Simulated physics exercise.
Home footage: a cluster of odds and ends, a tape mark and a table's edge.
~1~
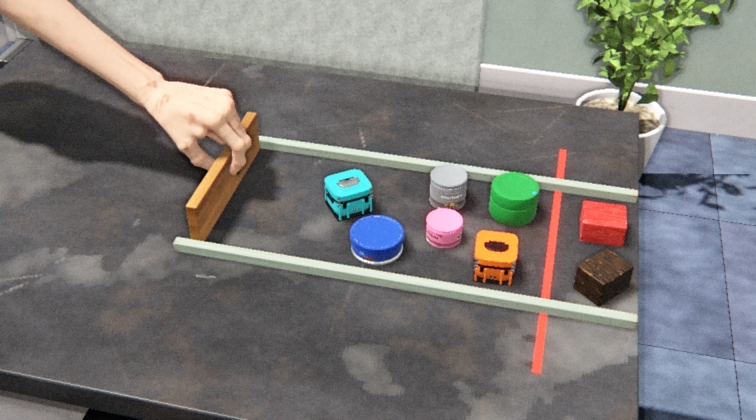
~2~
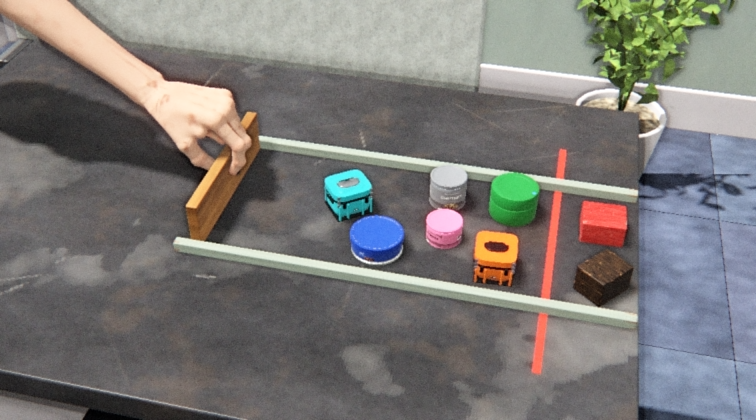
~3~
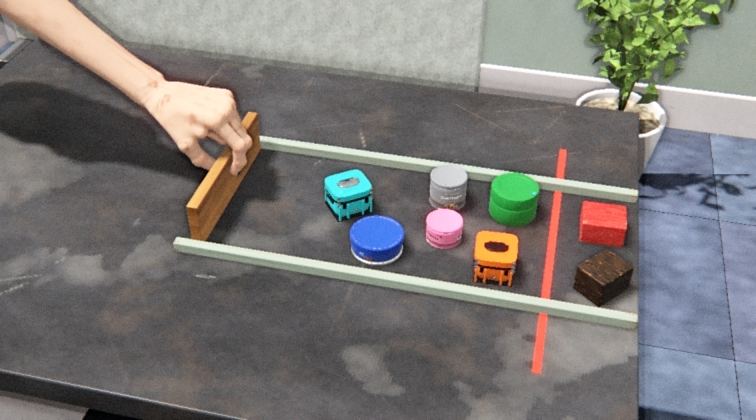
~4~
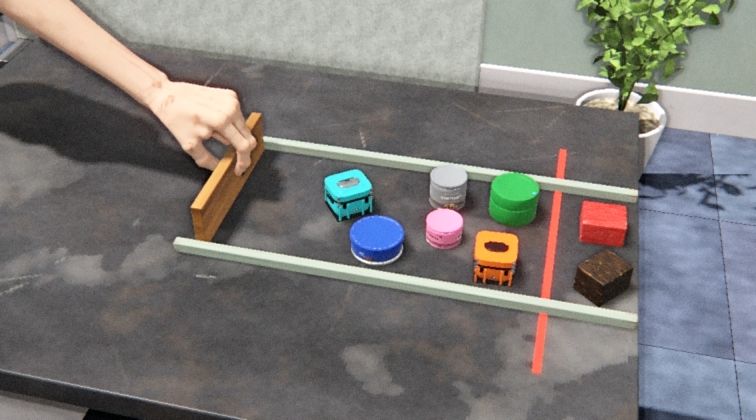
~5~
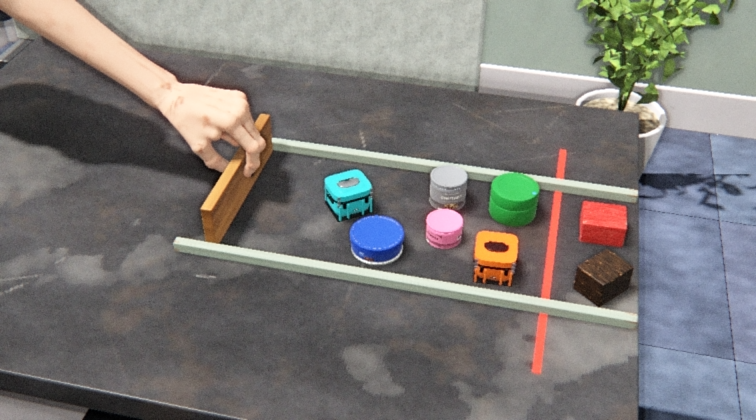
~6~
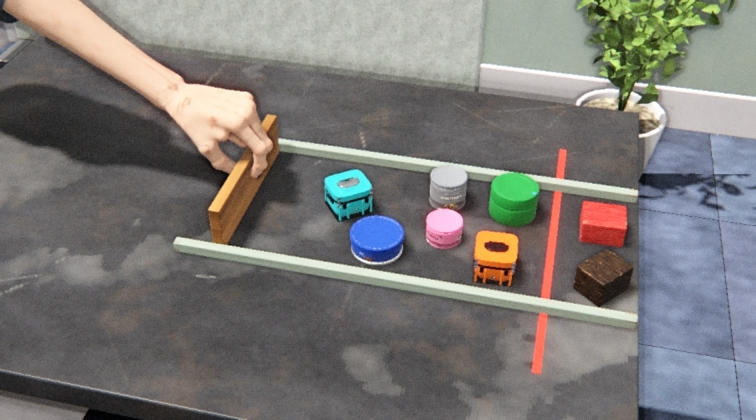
A wooden board, held upright by a hand reaching in from the upper left, stays nearly still between two pale rails, then slides slightly to the right. The turquoise case, blue tin, other small containers, and the red and dark blocks beyond the red tape all remain in place on the dark tabletop.
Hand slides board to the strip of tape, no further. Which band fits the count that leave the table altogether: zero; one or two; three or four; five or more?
Dropped off the end are no more than two, with at least one.
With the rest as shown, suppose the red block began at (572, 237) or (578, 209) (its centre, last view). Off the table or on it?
Result by position: It stays aboard / leaves the top.
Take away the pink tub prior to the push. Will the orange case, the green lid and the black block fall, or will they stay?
The orange case keeps its place, the green lid keeps its place and the black block ends up down.
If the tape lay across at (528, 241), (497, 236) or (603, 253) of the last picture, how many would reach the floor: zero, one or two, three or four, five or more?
In turn: Zero, not one, at least five.
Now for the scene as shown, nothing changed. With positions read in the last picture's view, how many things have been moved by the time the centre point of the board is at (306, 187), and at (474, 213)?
First 0, then 6.
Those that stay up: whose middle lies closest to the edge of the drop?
Result - the orange case.
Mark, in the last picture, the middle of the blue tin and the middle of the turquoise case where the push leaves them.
Near (576, 275) and (582, 231).
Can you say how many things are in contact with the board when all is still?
Contact count: 3.
A little later, none off yet; black block at rest near (603, 278); red block at rest near (603, 224); green lid at rest near (514, 199).
When it is over, the number that fall off is one or two; down, red block and black block.
